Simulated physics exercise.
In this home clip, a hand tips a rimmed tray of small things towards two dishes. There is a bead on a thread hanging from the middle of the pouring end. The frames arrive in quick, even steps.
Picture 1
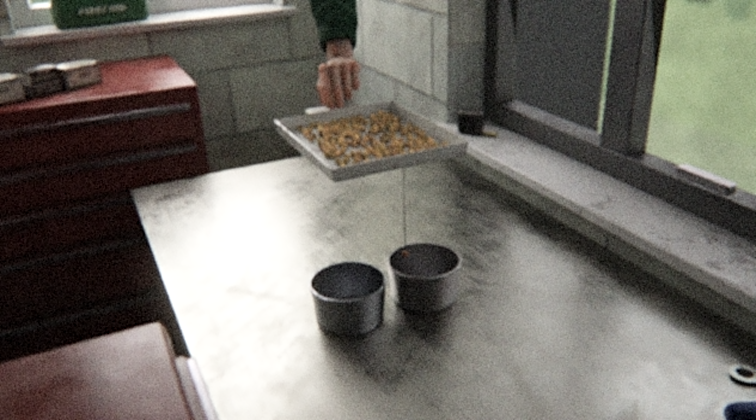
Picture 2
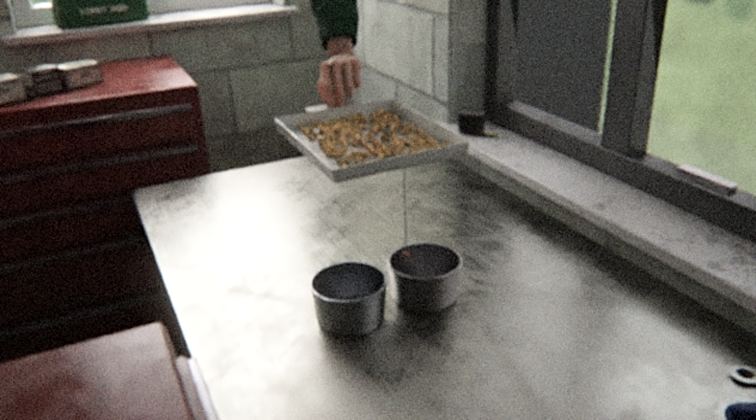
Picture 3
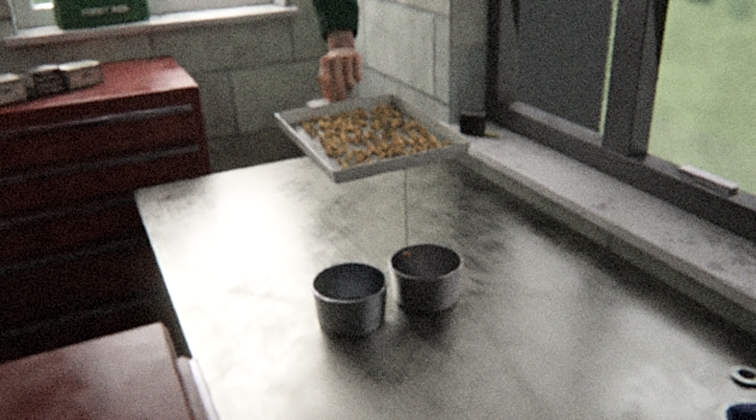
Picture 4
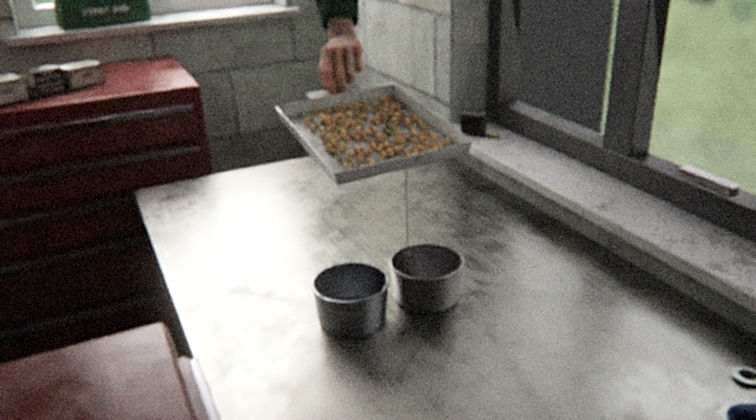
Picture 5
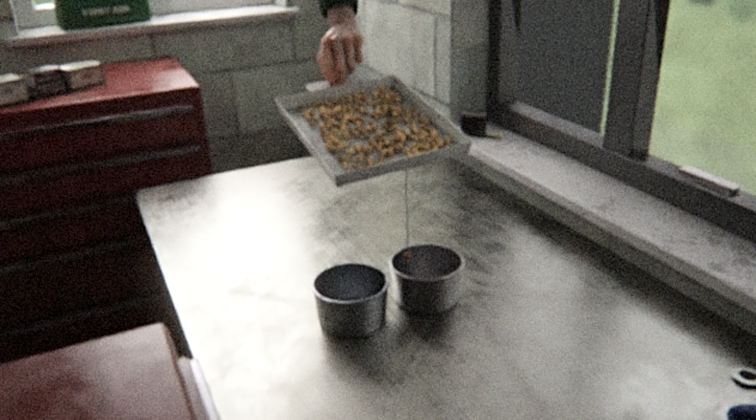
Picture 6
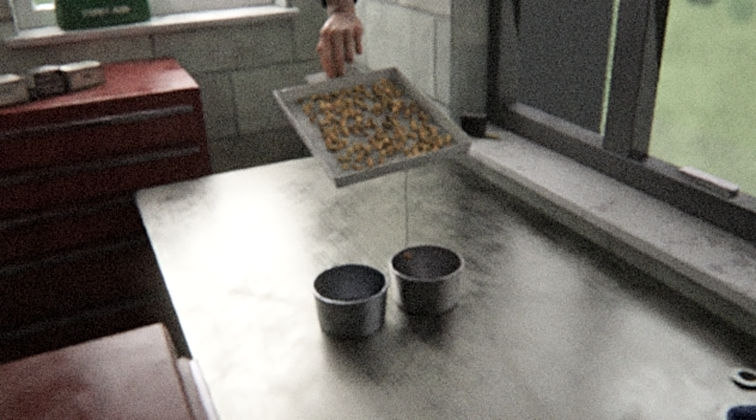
A workshop-like room with pale block walls is seen from above one side of a shiny metal table, beside a dark-framed window. A hand in a dark green sleeve holds a grey rimmed tray of small golden-brown pieces above two dark metal dishes, with red drawers at left. The hand gradually raises the tray's far side, tilting it towards the dishes, while the view stays nearly still.
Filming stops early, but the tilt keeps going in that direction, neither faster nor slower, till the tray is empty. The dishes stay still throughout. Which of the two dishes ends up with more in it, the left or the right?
The left one.
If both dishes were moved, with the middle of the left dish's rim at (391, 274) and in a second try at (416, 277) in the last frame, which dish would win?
The first time the left-side one comes out ahead, then the left-side one the second time.
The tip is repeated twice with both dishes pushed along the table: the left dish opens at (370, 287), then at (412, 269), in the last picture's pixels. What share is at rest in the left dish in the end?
Roughly 60% first, roughly 20% second.
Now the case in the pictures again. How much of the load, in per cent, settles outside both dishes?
Result: Near 60 % of the load.
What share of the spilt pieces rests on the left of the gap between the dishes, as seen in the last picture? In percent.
Roughly 20 in a hundred.
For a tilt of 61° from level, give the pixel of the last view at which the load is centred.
Somewhere about (384, 146).
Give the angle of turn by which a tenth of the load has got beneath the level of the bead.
Roughly 105 degrees.
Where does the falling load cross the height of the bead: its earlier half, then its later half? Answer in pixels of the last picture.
I'd say around (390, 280) at first, then around (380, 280).
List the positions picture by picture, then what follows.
The first frame shows corners of the pouring end at (333, 168) and (465, 141), level; middle of the load at (368, 136), dried chickpeas; left dish at (364, 313); right dish at (442, 290); bead on its thread at (405, 254).
The second frame shows corners of the pouring end at (334, 168) and (466, 141), level; middle of the load at (369, 136).
The third frame shows corners of the pouring end at (335, 170) and (467, 141), tipped barely, lowest at the left corner; middle of the load at (370, 133).
The fourth frame shows corners of the pouring end at (336, 171) and (469, 140), tipped a little, lowest at the left corner; middle of the load at (371, 128).
The fifth frame shows corners of the pouring end at (336, 174) and (469, 140), tipped a little, lowest at the left corner; middle of the load at (371, 124).
The sixth frame shows corners of the pouring end at (336, 176) and (469, 140), tipped clearly, lowest at the left corner; middle of the load at (371, 120); left dish at (366, 315); right dish at (444, 292).
Soon, tray tipped steeply; nearly all on the tray; a stray few in the air.
A while on, tray tipped past a quarter turn; most on the tray; a stray few in the left dish; a stray few outside both; a small part in the air.
Towards the end, tray tipped past a quarter turn; about a third in the left dish; a stray few in the right dish; about half outside both.
Finally, tray tipped past a quarter turn; about a third in the left dish; a stray few in the right dish; about half outside both.
